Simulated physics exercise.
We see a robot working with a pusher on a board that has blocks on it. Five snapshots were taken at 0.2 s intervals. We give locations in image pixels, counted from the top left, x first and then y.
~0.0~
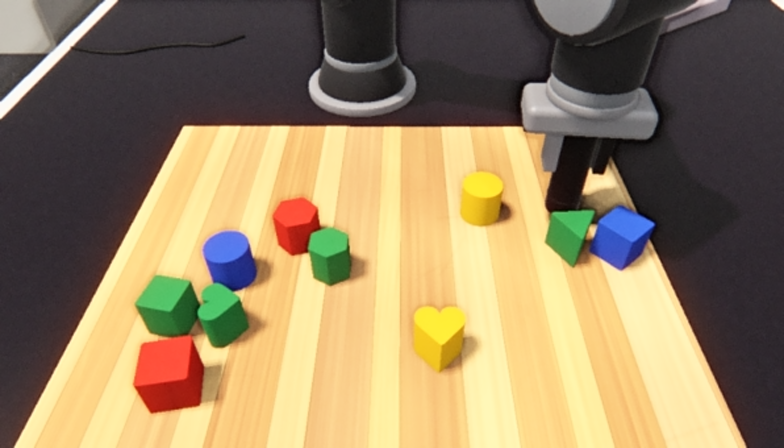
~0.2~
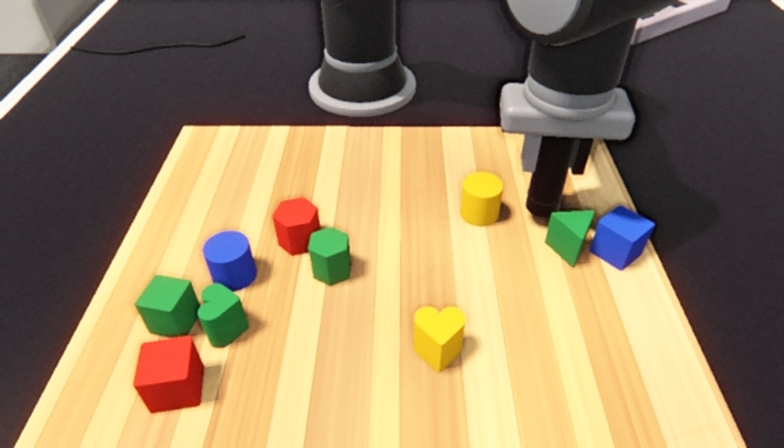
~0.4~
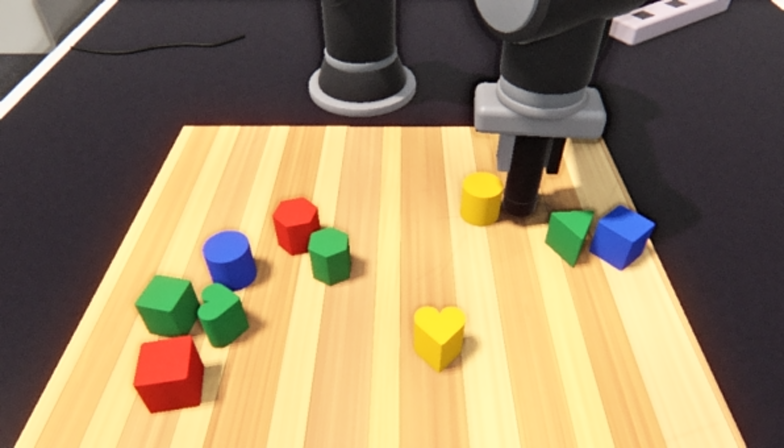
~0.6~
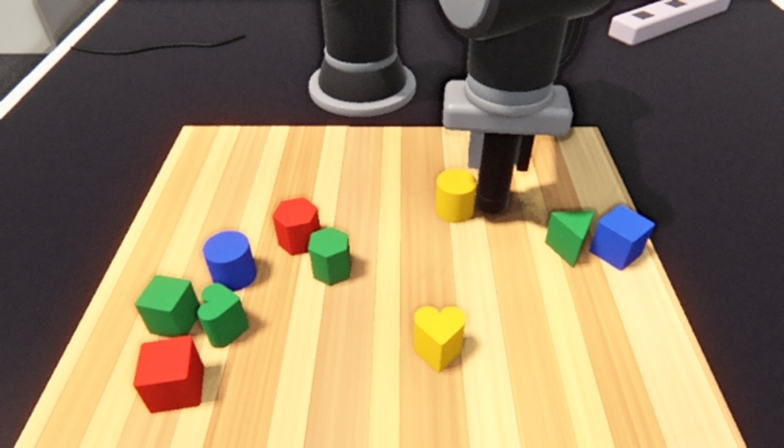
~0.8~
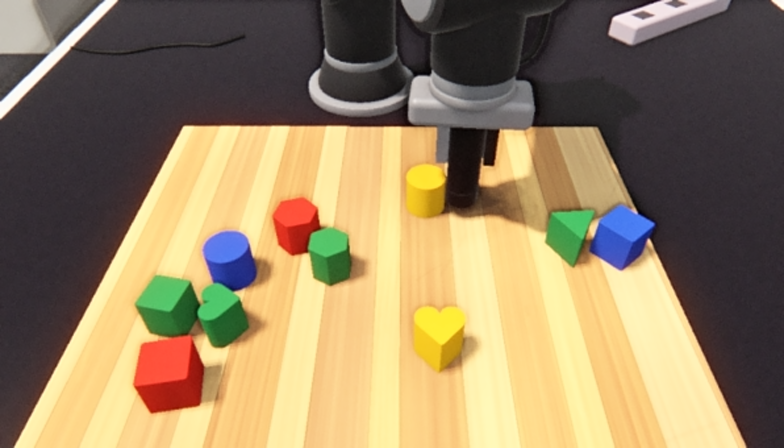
On a wooden board, a robot arm moves left and pushes the yellow cylinder left.
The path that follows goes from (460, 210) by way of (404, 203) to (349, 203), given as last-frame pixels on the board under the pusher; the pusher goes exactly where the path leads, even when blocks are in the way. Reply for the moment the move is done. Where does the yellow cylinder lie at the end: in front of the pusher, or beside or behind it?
Still being pushed.
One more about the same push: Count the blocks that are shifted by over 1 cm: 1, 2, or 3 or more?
The count is one.
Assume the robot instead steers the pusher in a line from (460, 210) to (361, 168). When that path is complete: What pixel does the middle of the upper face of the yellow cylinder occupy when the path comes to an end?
Around pixel (366, 167).
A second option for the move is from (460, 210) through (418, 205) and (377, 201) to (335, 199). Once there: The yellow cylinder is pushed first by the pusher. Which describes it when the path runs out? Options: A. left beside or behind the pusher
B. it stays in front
B (it stays in front)
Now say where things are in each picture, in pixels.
The first frame shows pusher's lower end at (561, 208); red hexagonal block at (295, 211); yellow cylinder at (483, 184).
The second frame shows pusher at (541, 208); blocks still.
The third frame shows pusher at (518, 207); blocks still.
The fourth frame shows pusher at (491, 205); yellow cylinder at (457, 181).
The fifth frame shows pusher at (461, 199); red hexagonal block at (295, 211); yellow cylinder at (426, 176).
On the path given first. One third of the way, pusher at (422, 194); yellow cylinder at (388, 171).
Two thirds of the way, pusher at (385, 192); yellow cylinder at (351, 167).
At the end, pusher at (348, 192); red hexagonal block still; yellow cylinder at (317, 163).
